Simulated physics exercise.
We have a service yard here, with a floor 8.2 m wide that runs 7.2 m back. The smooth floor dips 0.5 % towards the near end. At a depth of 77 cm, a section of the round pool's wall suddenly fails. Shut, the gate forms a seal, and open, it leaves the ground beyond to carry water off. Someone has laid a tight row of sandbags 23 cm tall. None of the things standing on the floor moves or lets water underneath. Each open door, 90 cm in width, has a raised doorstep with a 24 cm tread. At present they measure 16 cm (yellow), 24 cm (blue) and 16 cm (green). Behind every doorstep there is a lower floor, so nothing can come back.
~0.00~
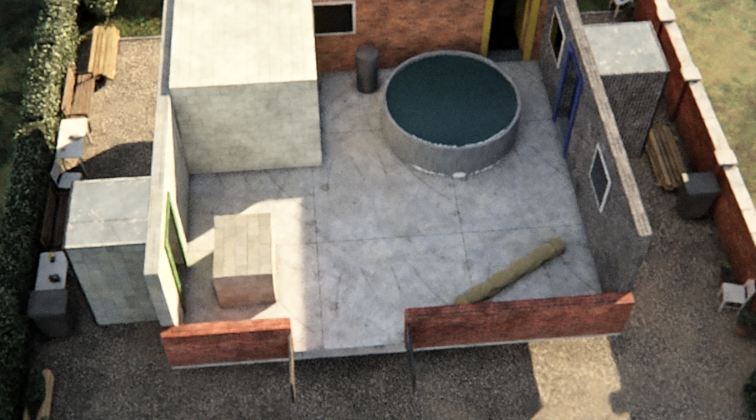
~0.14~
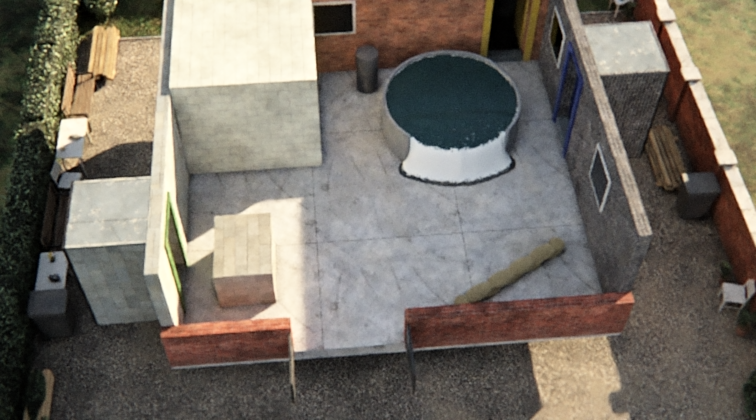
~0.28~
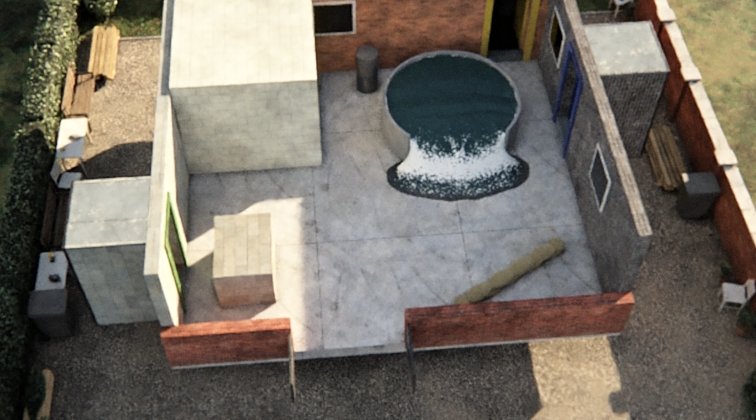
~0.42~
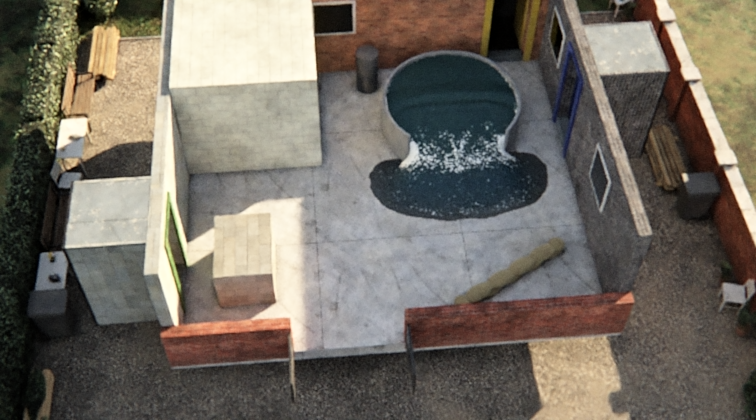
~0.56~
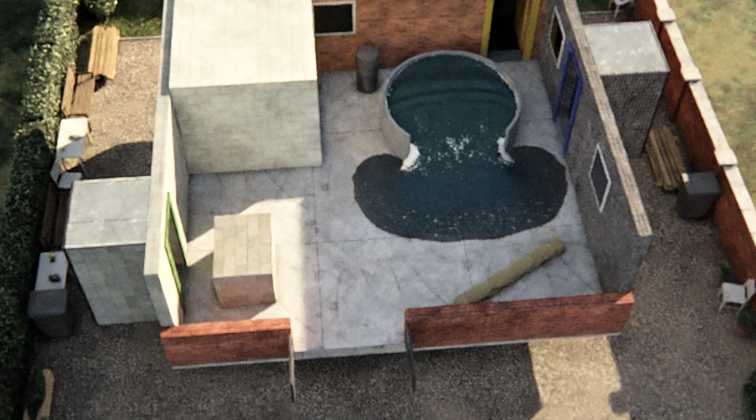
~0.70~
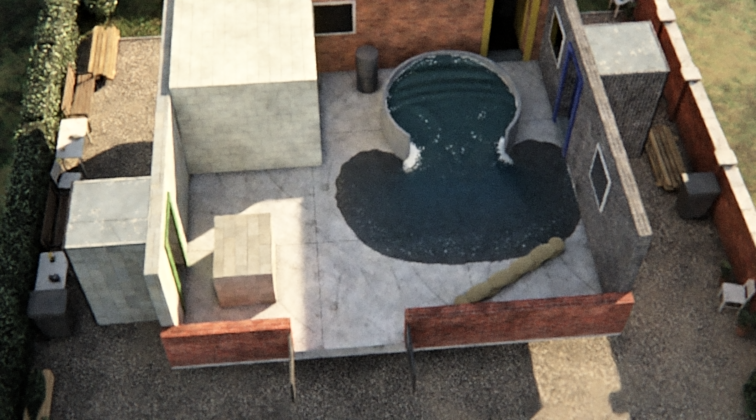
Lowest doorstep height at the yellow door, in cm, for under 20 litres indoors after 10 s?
I would say 9 cm.
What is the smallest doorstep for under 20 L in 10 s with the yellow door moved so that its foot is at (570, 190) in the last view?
11.5 cm.
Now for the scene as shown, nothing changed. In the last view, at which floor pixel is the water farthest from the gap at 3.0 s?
Look about (183, 348) in the last picture.
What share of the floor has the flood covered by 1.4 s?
Some 50 per cent is wet.
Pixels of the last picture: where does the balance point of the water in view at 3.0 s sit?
The balance point sits at roughly (456, 211).
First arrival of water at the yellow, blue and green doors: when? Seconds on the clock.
Arrival times are yellow 5.5 seconds, blue 1.0 seconds and green 3.8 seconds.
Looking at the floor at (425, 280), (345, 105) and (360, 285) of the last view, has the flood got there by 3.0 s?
Awash, untouched, awash.
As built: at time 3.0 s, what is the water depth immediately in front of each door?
Door depths (cm): Yellow = 0, blue = 1, green = 0.
After 1.4 s water covers 50 % of the floor, deepest (38 cm) near (509, 262); it has not reached the yellow door.
After 3.0 s water covers 60 % of the floor, deepest (35 cm) near (411, 331); it has not reached the yellow door.
After 10.0 s water covers 95 % of the floor, deepest (16 cm) near (188, 220); 11 cm at the yellow door, 0 litres in over its 16 cm doorstep.
At the yellow door as built, the water arrived by 5.5 s and peaked near 14 cm at 7.0 s.
With a doorstep of 8 cm, 29 litres would have come in within the 10 s; with 10.5 cm, 11 litres. So under 20 litres takes about 9 cm.
